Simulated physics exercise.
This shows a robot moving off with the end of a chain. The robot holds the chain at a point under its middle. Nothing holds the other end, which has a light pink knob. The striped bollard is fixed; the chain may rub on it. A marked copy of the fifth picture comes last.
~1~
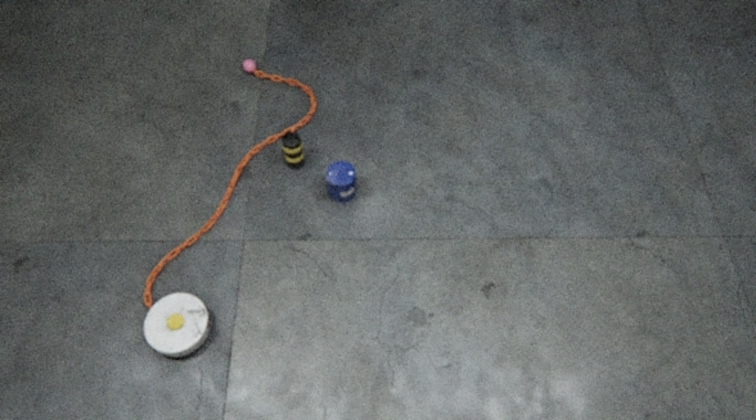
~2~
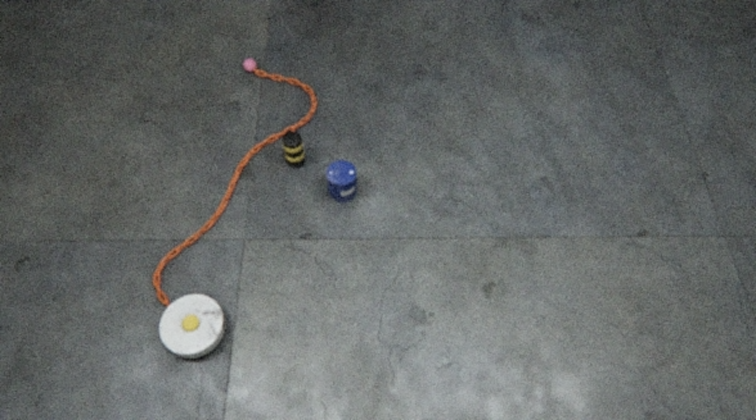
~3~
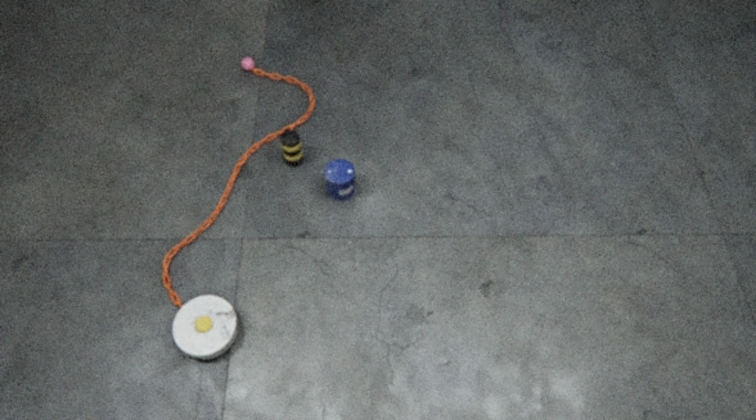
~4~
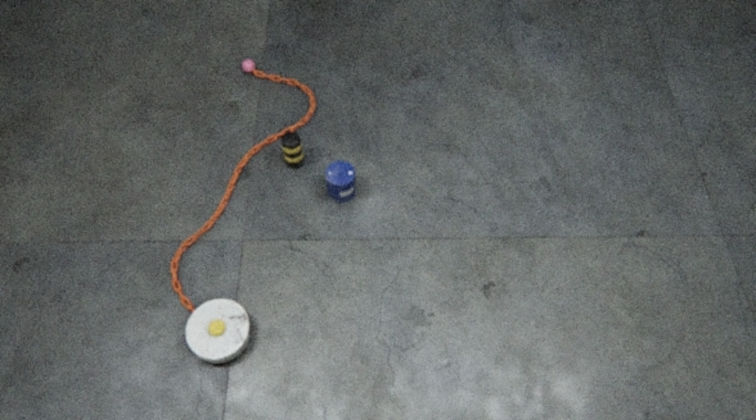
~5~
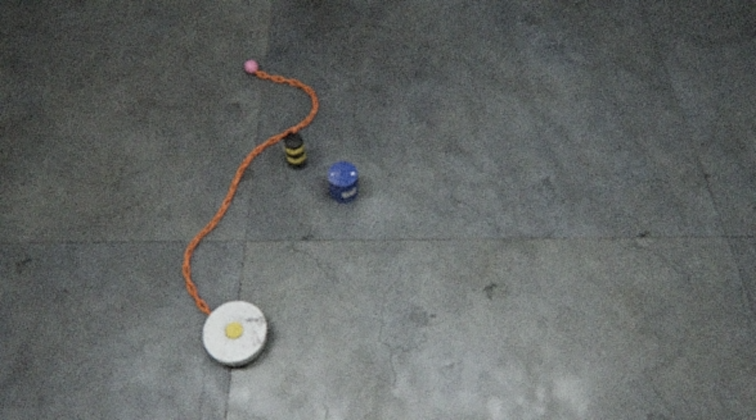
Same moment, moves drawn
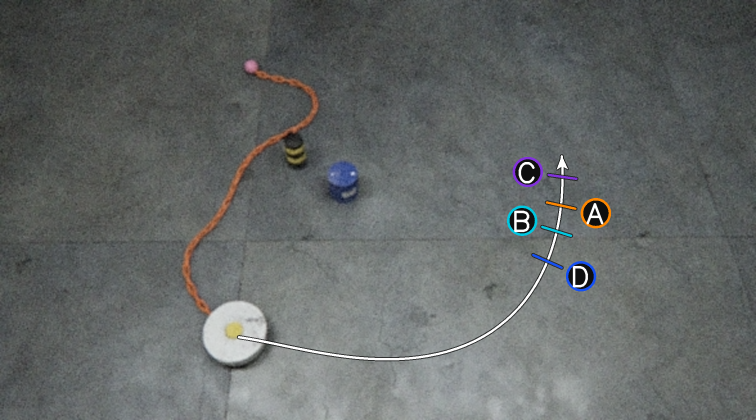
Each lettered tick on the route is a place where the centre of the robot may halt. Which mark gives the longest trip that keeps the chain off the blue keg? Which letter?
Stop at D.
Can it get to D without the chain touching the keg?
Yes.
On the marked copy, A at (561, 206); B at (557, 231); C at (563, 177); D at (547, 261); the route from (239, 337) via (491, 332) to (562, 156).
With D. Early on, robot (365, 355), middle of the chain (266, 182), free end (251, 67).
Further on, robot (489, 331), middle of the chain (309, 204), free end (252, 67).
At the end, robot (550, 257), middle of the chain (335, 207), free end (259, 71); only the bollard has been touched, if anything.
As for the rest, A brings the chain against the keg; B brings the chain against the keg; C brings the chain against the keg.
